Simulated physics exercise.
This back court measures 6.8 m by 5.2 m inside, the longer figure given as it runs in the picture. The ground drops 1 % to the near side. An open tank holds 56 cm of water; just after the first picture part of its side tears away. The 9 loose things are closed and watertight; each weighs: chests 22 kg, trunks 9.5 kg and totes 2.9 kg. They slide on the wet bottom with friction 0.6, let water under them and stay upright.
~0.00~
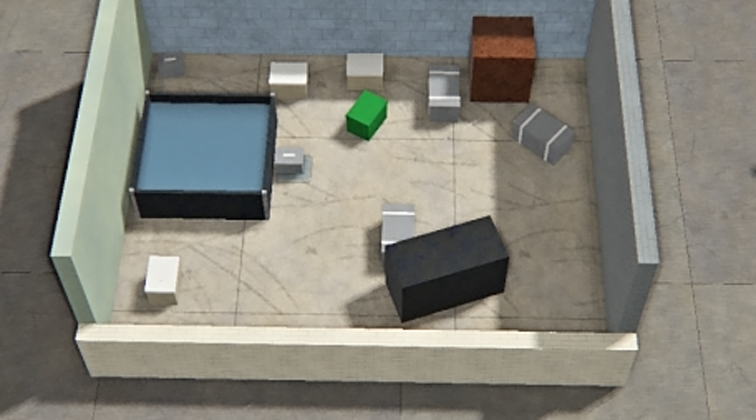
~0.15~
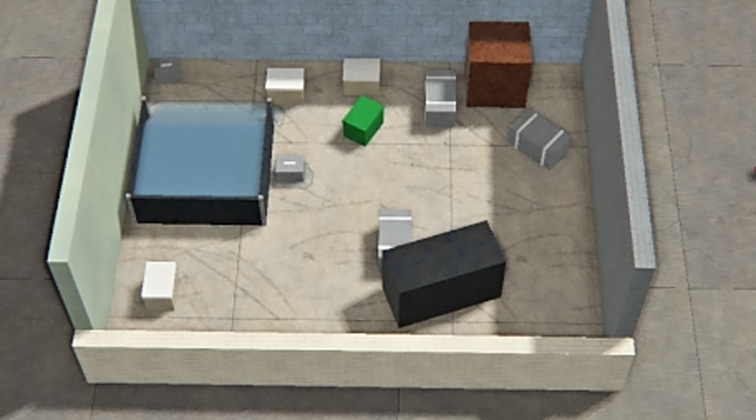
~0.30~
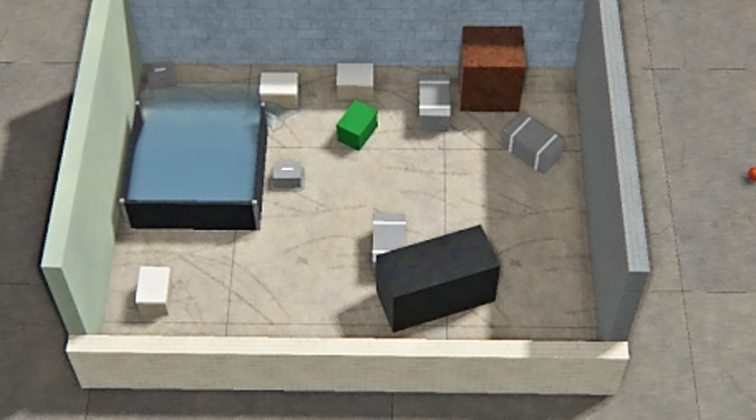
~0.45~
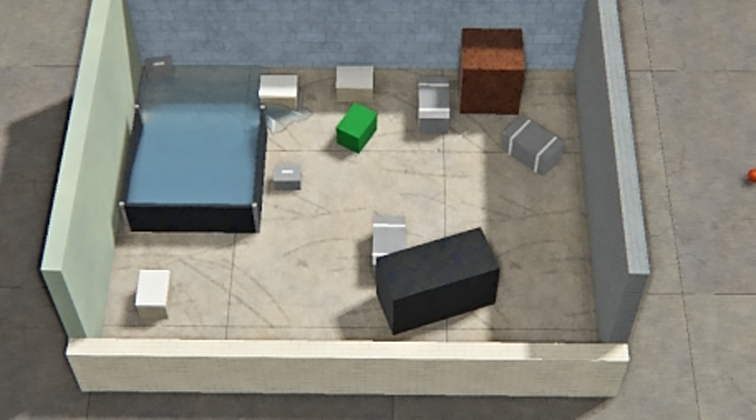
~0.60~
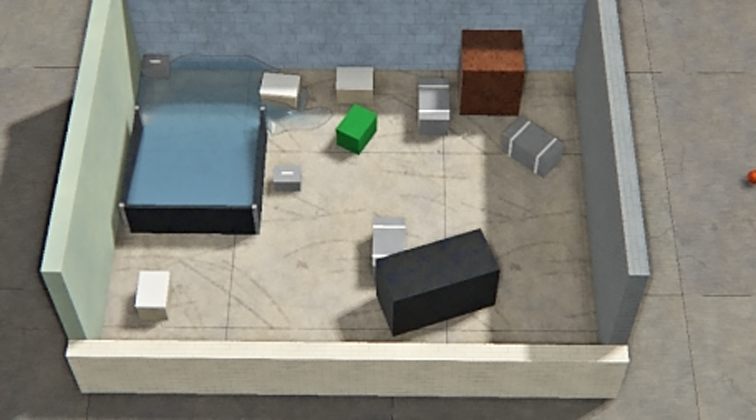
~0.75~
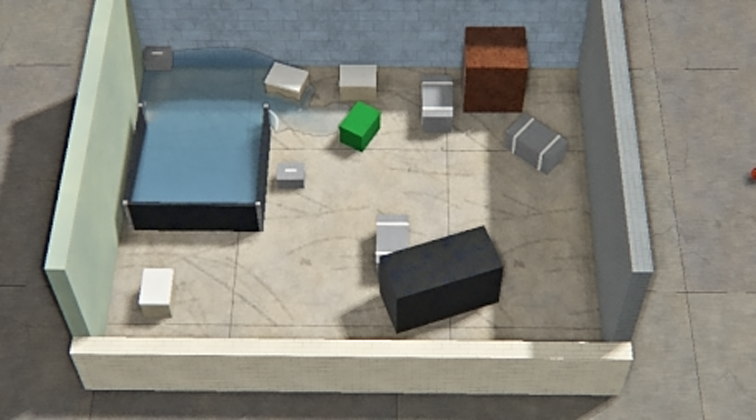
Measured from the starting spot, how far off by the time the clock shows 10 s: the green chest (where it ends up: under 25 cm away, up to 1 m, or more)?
The green chest gets carried off.
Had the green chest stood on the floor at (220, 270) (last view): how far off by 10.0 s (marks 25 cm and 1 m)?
It holds its place.
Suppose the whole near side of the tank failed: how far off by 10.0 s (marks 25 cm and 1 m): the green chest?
In that case the green chest holds its place.
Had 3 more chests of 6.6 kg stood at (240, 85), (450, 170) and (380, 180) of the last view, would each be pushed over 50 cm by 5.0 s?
In turn: More, over, past it.
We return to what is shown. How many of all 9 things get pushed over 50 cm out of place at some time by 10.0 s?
That makes 7.
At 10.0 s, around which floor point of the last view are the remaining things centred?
At about (360, 245).
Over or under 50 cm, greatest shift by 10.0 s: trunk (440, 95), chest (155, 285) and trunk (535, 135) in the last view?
In turn: Over, short of it, more.
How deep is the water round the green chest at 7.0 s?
About 4 cm.
After 2.0 s the green chest is near (360, 119), 0.0 m from its start, aground; 1 afloat.
After 4.5 s the green chest is near (412, 194), 1.5 m from its start, aground; 2 afloat.
After 7.0 s the green chest is near (414, 197), 1.6 m from its start, aground; 3 afloat.
After 10.0 s the green chest is near (414, 197), 1.6 m from its start, aground; 4 afloat.
